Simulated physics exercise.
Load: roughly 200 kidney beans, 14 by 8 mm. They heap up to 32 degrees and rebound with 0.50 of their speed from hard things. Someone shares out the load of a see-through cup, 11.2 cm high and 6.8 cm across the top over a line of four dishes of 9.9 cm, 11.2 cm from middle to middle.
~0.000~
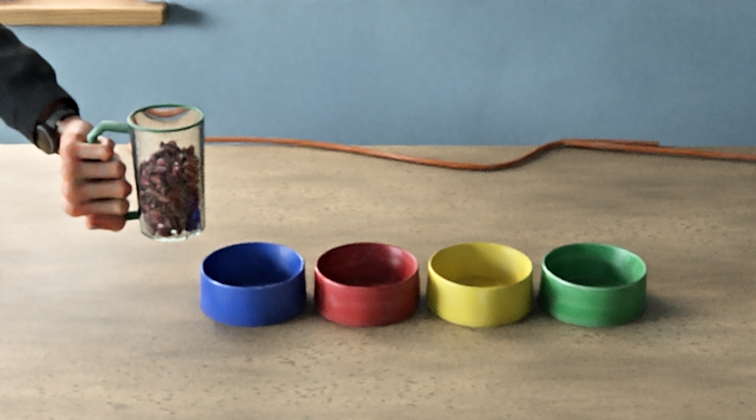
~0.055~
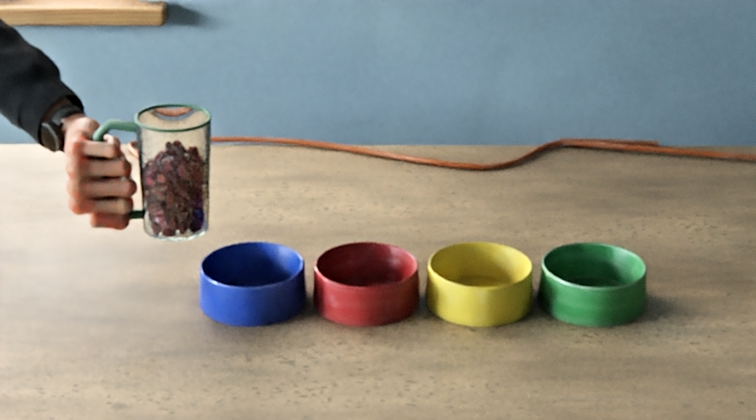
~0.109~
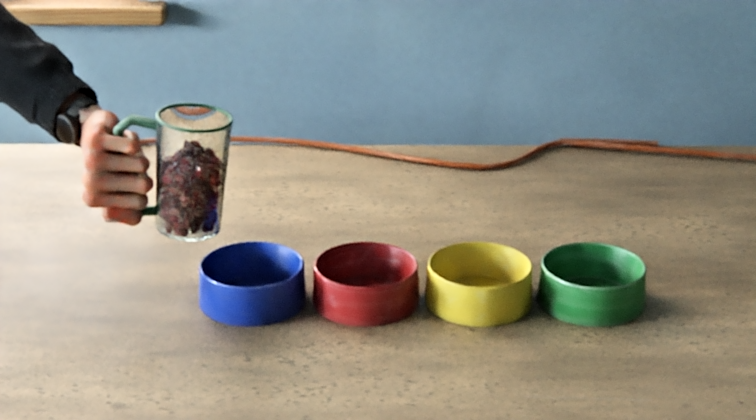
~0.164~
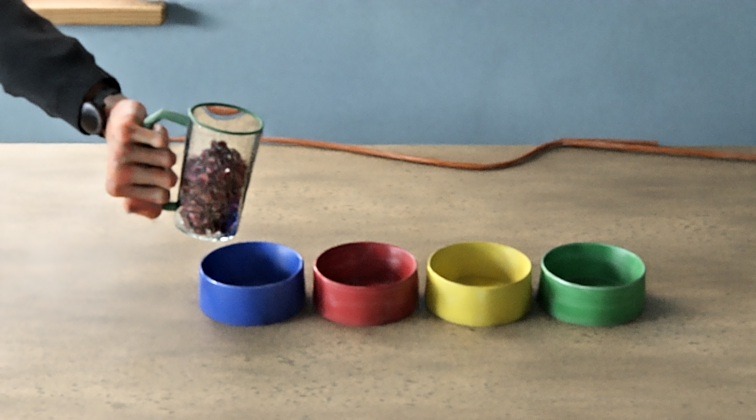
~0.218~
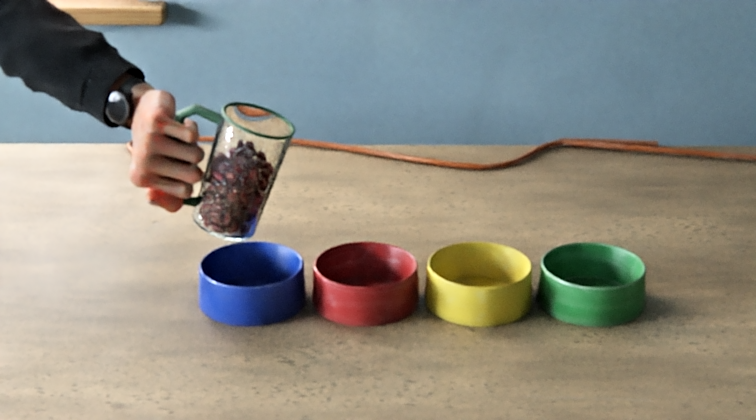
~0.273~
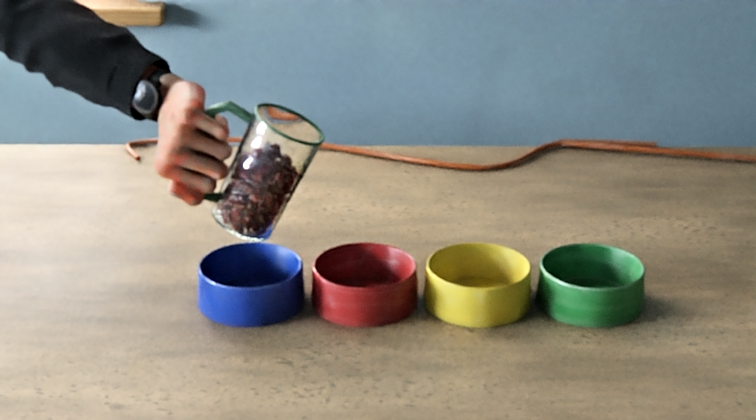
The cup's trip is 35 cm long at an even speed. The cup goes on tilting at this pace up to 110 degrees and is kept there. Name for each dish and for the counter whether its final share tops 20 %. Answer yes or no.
Red: No, blue: No, green: Yes, yellow: No, counter: No.
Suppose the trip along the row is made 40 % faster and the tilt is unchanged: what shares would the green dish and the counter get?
Then: Green 100, counter 0.
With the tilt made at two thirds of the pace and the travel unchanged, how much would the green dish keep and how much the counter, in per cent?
Then: Green 100; counter 0.
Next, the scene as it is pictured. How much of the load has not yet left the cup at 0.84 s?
Some 100 per cent of the load.
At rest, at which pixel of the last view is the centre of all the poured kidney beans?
Near (597, 282).
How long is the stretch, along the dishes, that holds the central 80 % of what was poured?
Some 5 cm.
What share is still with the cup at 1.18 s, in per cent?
Some 40 per cent of the load.
Then, at 0.62 s, tilt 67 degrees; cup holds 100 %.
After 0.84 s, tilt 94 degrees; cup holds 100 %.
After 1.18 s, tilt 110 degrees; cup holds 40 %, green 55 %.
At rest (2.5 s), red 0 %, blue 0 %, green 100 %, yellow 0 %, counter 0 %.
